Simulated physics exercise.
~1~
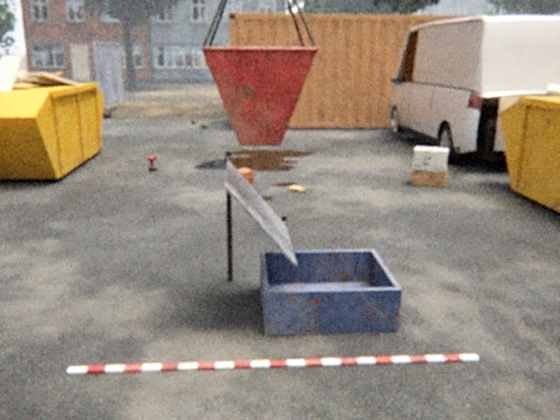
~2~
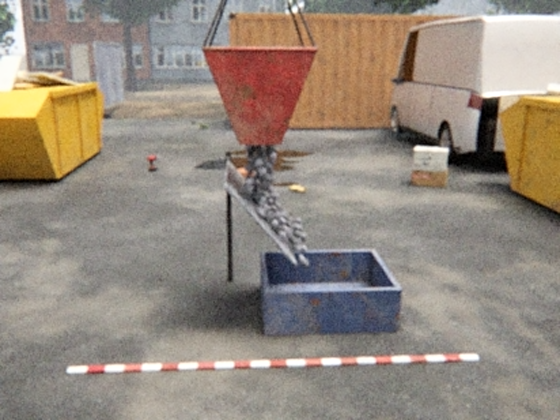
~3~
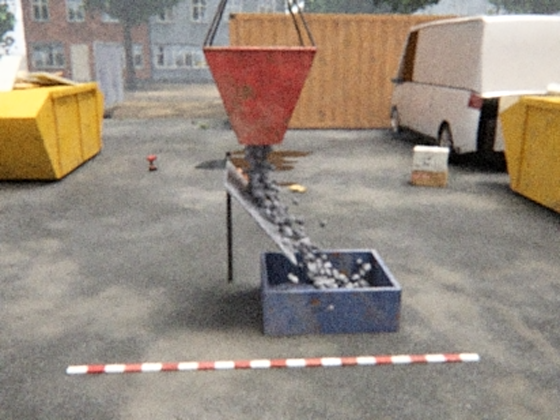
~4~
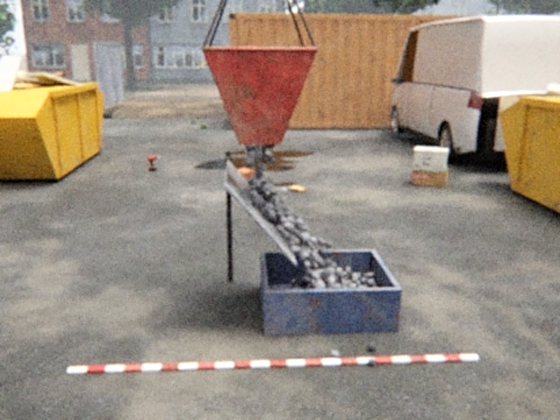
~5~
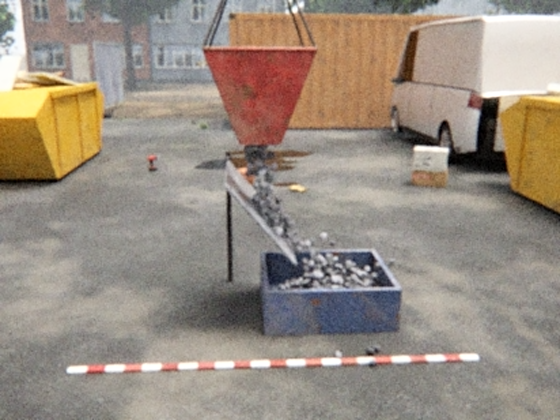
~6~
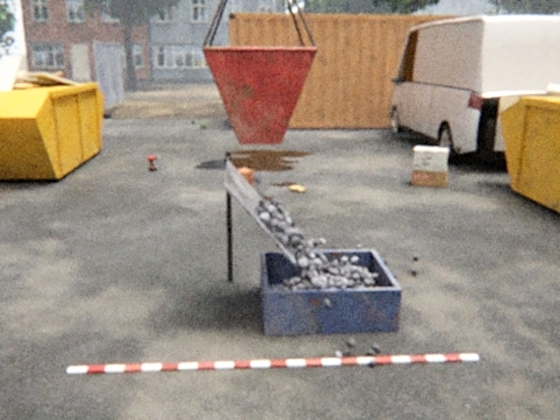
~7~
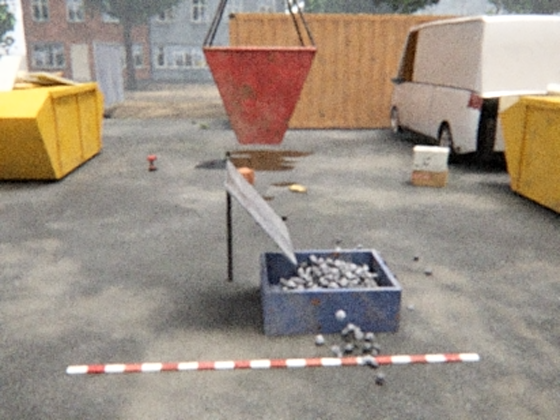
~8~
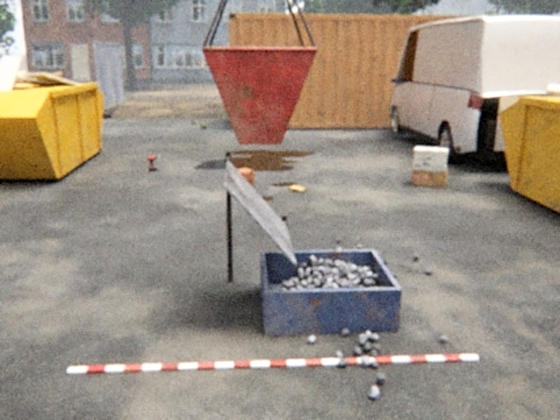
To begin with, a red skip hangs still above a sloping steel slide, with an open blue bin below it in a paved yard and a red and white striped staff lying in front. Grey stones then pour from the bottom of the skip, strike the slide and tumble down to the right. They stream into the bin and heap up inside, while a few bounce out. The flow from the skip stops, and the last stones slide off the steel. At the end, most lie in the bin, with some scattered around the staff and to the right.
